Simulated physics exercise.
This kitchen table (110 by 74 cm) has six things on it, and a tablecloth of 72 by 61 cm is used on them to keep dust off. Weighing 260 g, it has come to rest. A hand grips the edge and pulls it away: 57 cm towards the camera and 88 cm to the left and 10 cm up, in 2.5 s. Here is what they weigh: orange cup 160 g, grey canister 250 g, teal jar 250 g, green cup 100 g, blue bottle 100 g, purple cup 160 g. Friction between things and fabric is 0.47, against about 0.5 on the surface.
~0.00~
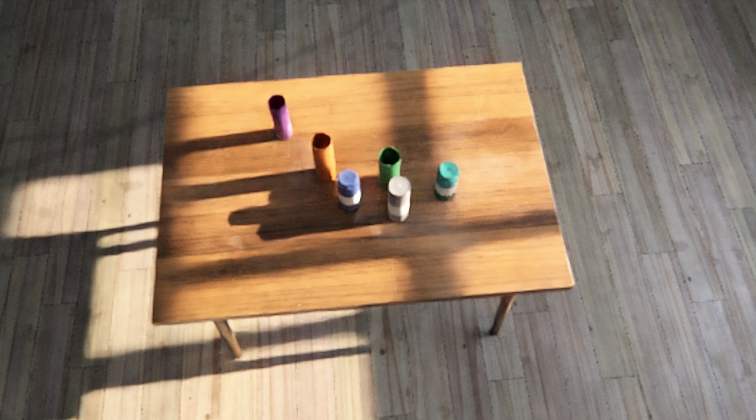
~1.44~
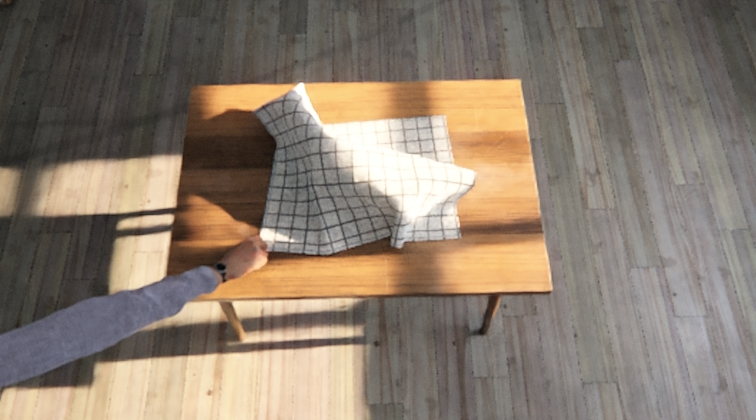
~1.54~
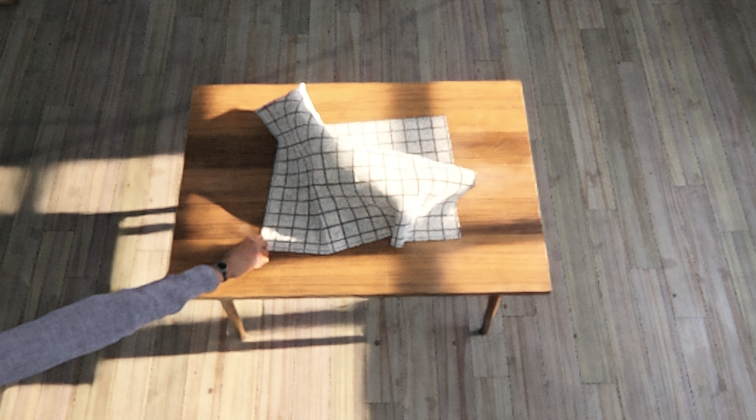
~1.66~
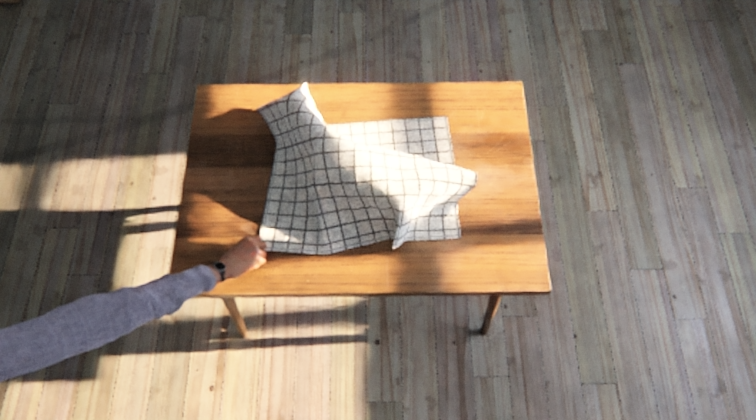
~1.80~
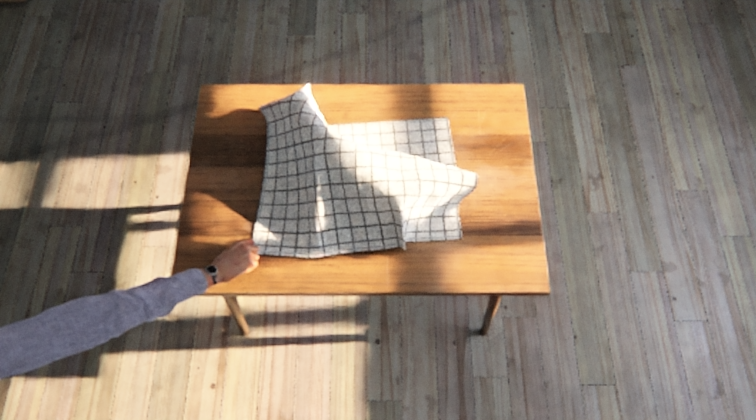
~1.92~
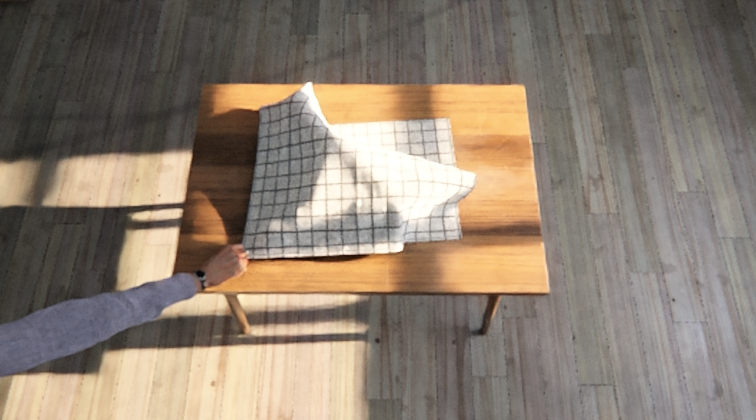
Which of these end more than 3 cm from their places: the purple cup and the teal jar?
In the end the purple cup is displaced, the teal jar is not displaced.
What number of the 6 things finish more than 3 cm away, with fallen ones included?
Counting them up, I get 5.
By 2.4 s, middle of the tablecloth at (290, 204); purple cup on its side, 11 cm off its start, orange cup on its side, 12 cm off its start, grey canister on its side, 9 cm off its start.
By 3.0 s, middle of the tablecloth at (181, 276); purple cup on its side, 24 cm off its start, grey canister on its side, 16 cm off its start, orange cup on its side, 12 cm off its start.
By 3.5 s, middle of the tablecloth at (39, 394); purple cup on its side, 39 cm off its start at (187, 136), grey canister on its side, 23 cm off its start at (362, 275), blue bottle on its side, 14 cm off its start at (309, 196).
By 4.0 s, middle of the tablecloth at a place out of view; purple cup over the edge, grey canister over the edge, blue bottle on its side, 15 cm off its start.
By 4.8 s, middle of the tablecloth at a place out of view; purple cup over the edge, teal jar 0 cm off its start at (445, 178), grey canister over the edge, blue bottle on its side, 15 cm off its start at (306, 193).
